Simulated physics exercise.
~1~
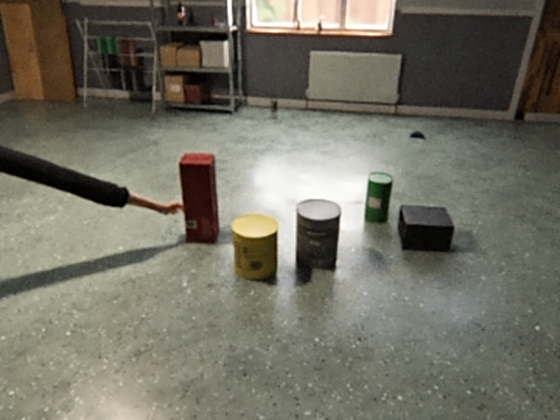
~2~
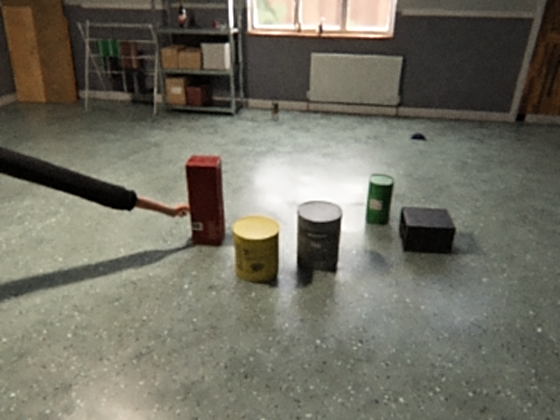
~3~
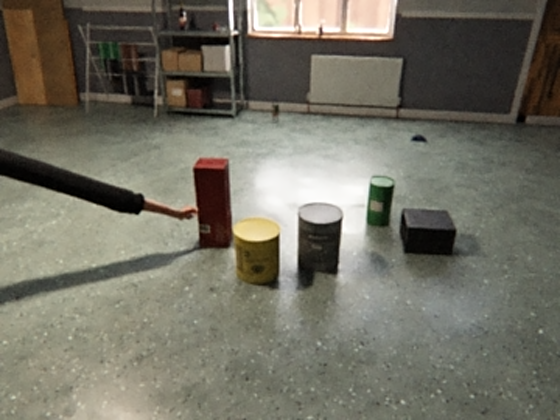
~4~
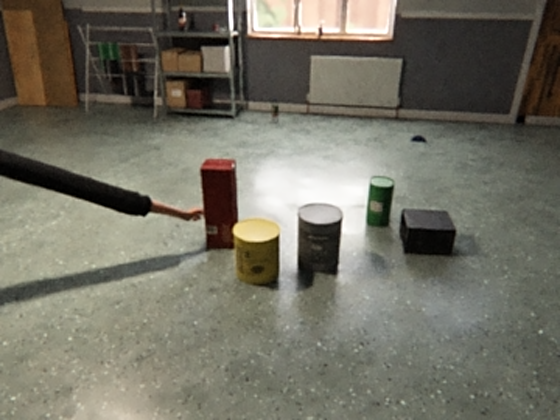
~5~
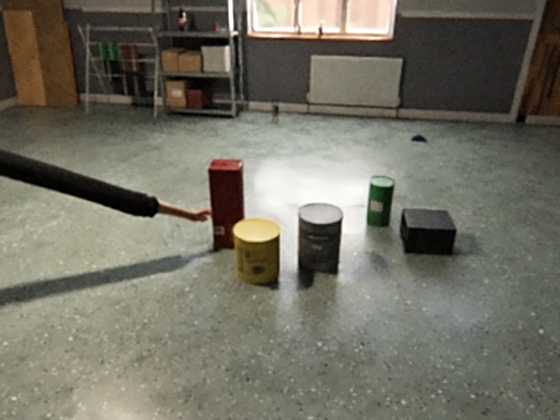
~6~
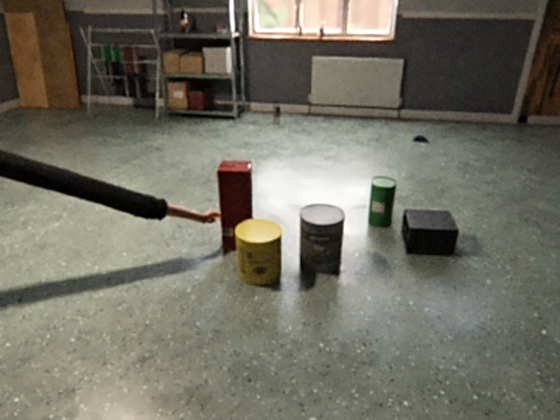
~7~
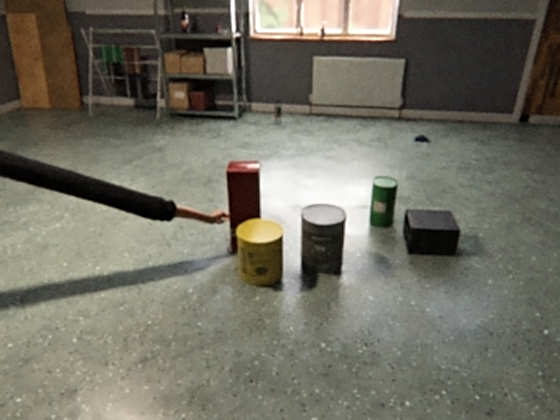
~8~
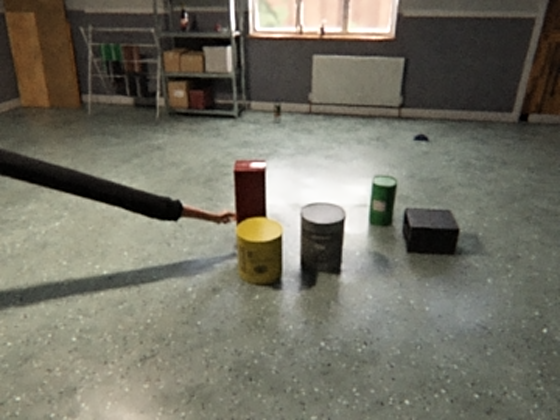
The video shows an outstretched arm pushing a tall red box slowly to the right across a speckled floor, past the back of a yellow pail, while a grey pail, a green canister and a black crate stay still. The red box ends upright, partly hidden behind the yellow pail.
